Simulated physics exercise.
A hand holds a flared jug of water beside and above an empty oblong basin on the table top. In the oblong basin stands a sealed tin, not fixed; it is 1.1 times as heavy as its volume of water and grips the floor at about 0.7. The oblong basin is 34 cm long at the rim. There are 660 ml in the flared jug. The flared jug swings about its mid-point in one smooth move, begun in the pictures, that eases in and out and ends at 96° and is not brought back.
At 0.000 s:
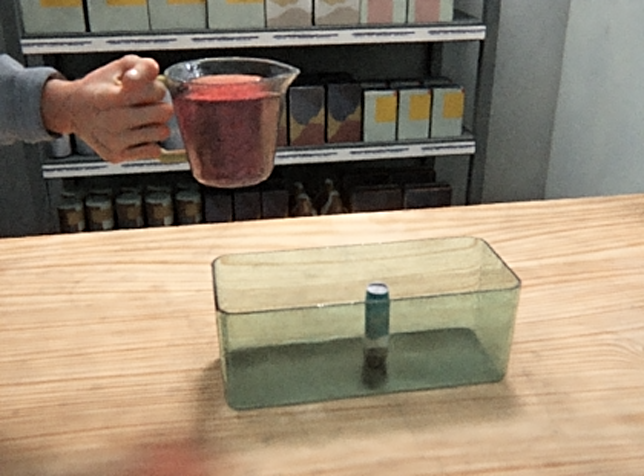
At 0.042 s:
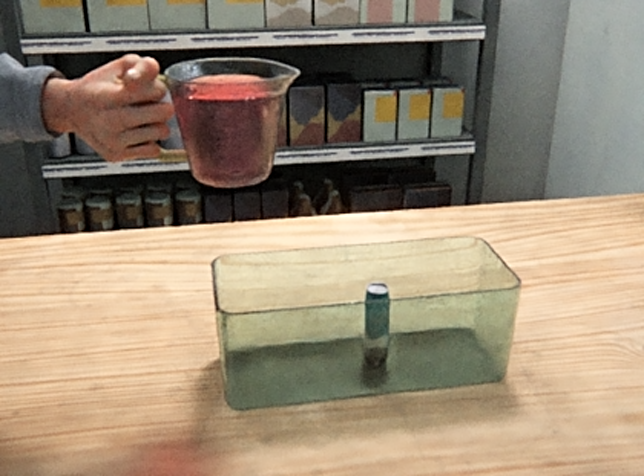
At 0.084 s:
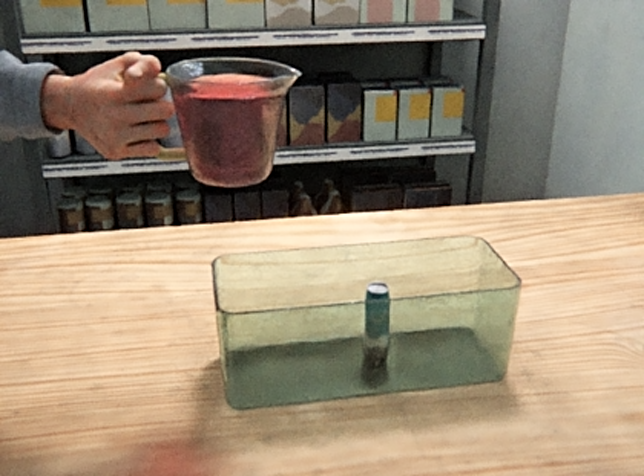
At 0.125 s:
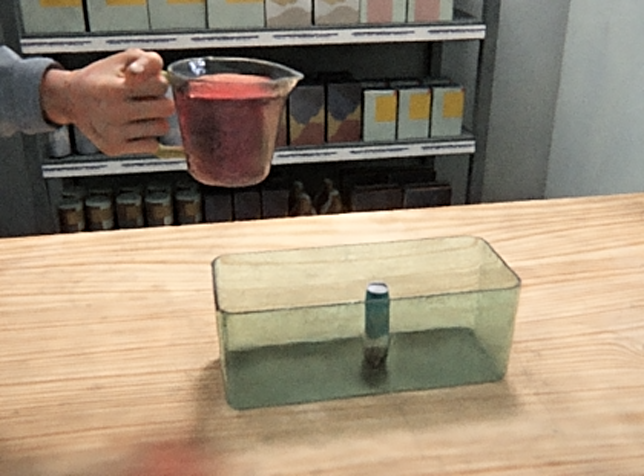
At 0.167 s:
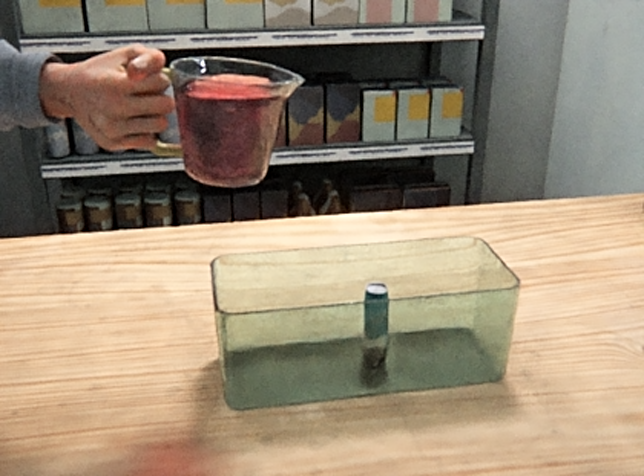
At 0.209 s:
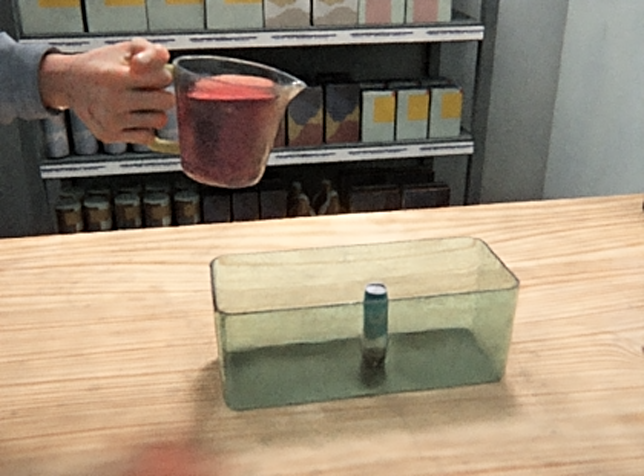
On a wooden table top before shelves of boxes and jars, a small upright tin stands within a clear, greenish oblong basin. A hand at the left holds a flared jug of red liquid above it, nearly still at first, then gradually tilts the jug slightly to the right.
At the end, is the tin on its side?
The tin goes over.
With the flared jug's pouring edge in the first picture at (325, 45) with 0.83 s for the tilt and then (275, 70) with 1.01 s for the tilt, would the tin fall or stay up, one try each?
First it stays up; then it goes over.
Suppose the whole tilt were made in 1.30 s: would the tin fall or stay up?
Then it falls.
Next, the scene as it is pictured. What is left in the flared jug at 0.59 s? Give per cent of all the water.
Some 72 per cent.
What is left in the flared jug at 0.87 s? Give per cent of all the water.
Some 20 per cent.
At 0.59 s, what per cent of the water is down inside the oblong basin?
Near 3 in a hundred.
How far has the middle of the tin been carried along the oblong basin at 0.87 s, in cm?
Some 0 cm.
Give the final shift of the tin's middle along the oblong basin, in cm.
About 9.5 cm.
By 0.59 s the tilt is 64° and 73 per cent is still to pour; the tin stands where it began.
By 0.87 s the tilt is 93° and 21 per cent is still to pour; the tin stands where it began.
By 1.15 s the tilt is 96° and 1 per cent is still to pour; the tin lies on its side.
By 1.47 s the tilt is 96° and 0 per cent is still to pour; the tin lies on its side.
At rest the tin lies on its side.
